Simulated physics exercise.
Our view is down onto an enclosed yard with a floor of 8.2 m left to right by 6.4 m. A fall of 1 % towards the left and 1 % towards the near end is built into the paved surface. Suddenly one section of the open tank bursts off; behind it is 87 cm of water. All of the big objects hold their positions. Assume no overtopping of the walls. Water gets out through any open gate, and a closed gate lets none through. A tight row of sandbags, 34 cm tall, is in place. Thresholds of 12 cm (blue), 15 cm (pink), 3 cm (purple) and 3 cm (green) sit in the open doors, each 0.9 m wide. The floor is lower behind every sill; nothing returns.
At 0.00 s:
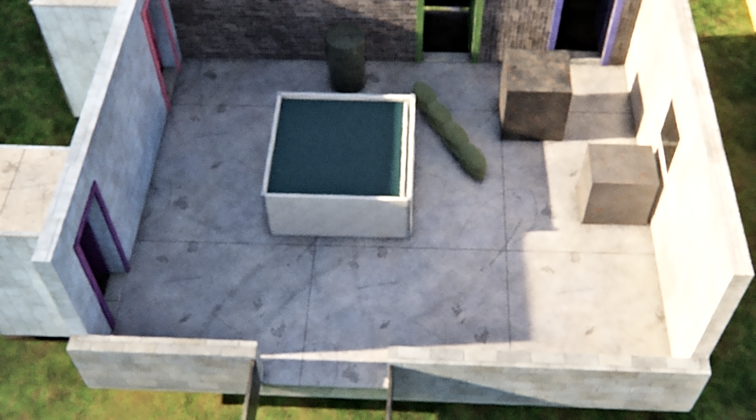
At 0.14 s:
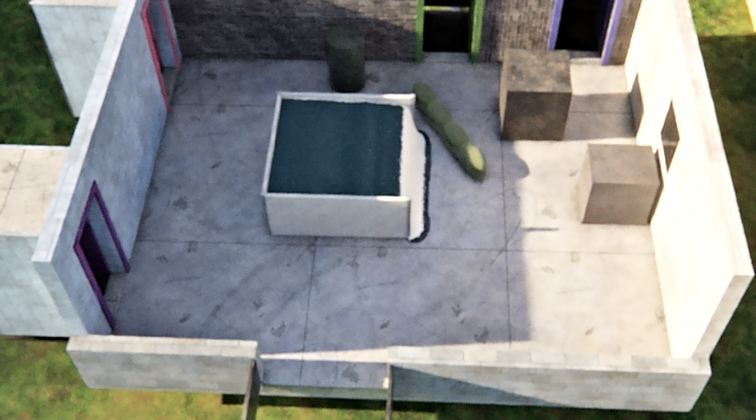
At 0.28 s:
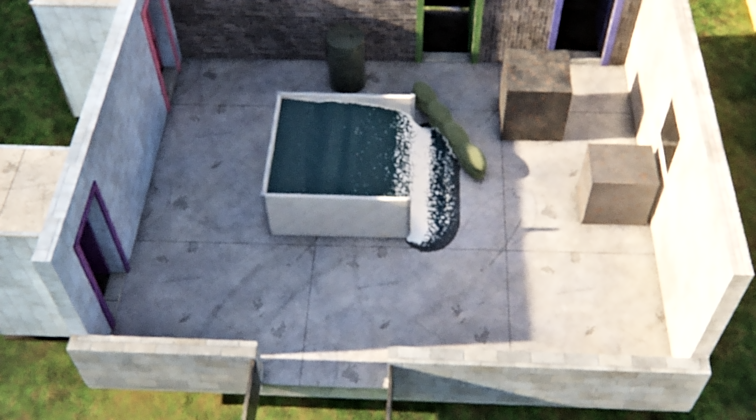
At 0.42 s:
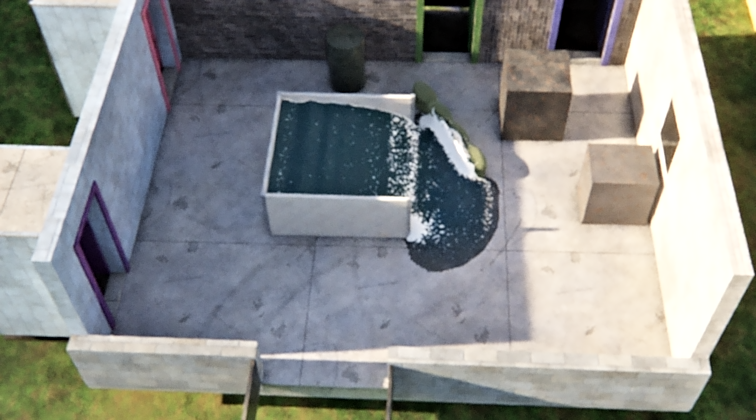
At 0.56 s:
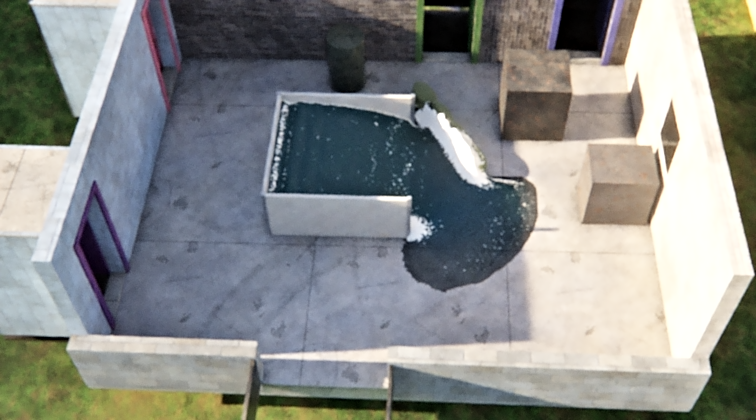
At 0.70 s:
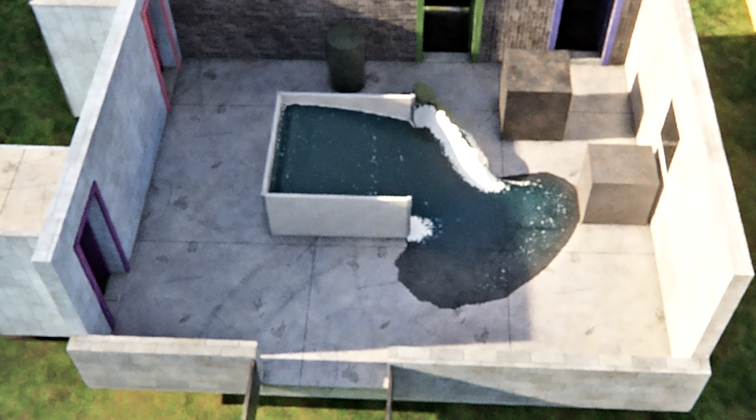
Dark water bursts out through the open right side of a white-walled square tank in a paved, walled yard, foams against a long green hedge, and spreads in a widening rounded pool across the floor toward the right and front.
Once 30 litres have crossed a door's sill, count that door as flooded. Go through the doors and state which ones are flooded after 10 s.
Going through them: The blue door does not count as flooded; the pink door does not count as flooded; the purple door counts as flooded; the green door counts as flooded.
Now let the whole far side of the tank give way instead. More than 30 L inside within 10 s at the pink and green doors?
Outcome at pink: Exceeded; outcome at green: Exceeded.
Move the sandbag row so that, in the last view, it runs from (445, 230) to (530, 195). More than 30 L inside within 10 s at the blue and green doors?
Blue exceeded, green exceeded.
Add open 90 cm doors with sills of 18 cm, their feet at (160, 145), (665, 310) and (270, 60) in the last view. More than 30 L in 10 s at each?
First doorway falls short, second gets there, third falls short.
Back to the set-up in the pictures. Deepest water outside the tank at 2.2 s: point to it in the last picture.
The spot is near (669, 371) in the last view.
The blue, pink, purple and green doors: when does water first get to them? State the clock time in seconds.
Blue: 2.6 s; pink: 3.0 s; purple: 5.5 s; green: 2.0 s.
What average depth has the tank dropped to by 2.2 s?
28 cm.
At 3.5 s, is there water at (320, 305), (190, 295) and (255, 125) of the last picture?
First spot bone dry, second bone dry, third soaked.
After 1.4 s water covers 35 % of the floor and is deepest (54 cm) near (442, 146); blue door not reached, pink door not reached, purple door not reached, green door not reached.
After 2.2 s water covers 45 % of the floor and is deepest (69 cm) near (669, 371); blue door not reached, pink door not reached, purple door not reached, green door 2 cm at the sill, 0 L in.
After 3.5 s water covers 65 % of the floor and is deepest (35 cm) near (595, 283); blue door 14 cm at the sill, 4 L in, pink door 7 cm at the sill, 0 L in, purple door not reached, green door 6 cm at the sill, 9 L in.
After 6.0 s water covers 90 % of the floor and is deepest (18 cm) near (606, 380); blue door 10 cm at the sill, 9 L in, pink door 6 cm at the sill, 0 L in, purple door 9 cm at the sill, 12 L in, green door 7 cm at the sill, 30 L in.
After 10.0 s water covers 95 % of the floor and is deepest (18 cm) near (104, 363); blue door 7 cm at the sill, 9 L in, pink door 8 cm at the sill, 0 L in, purple door 13 cm at the sill, 201 L in, green door 6 cm at the sill, 57 L in.
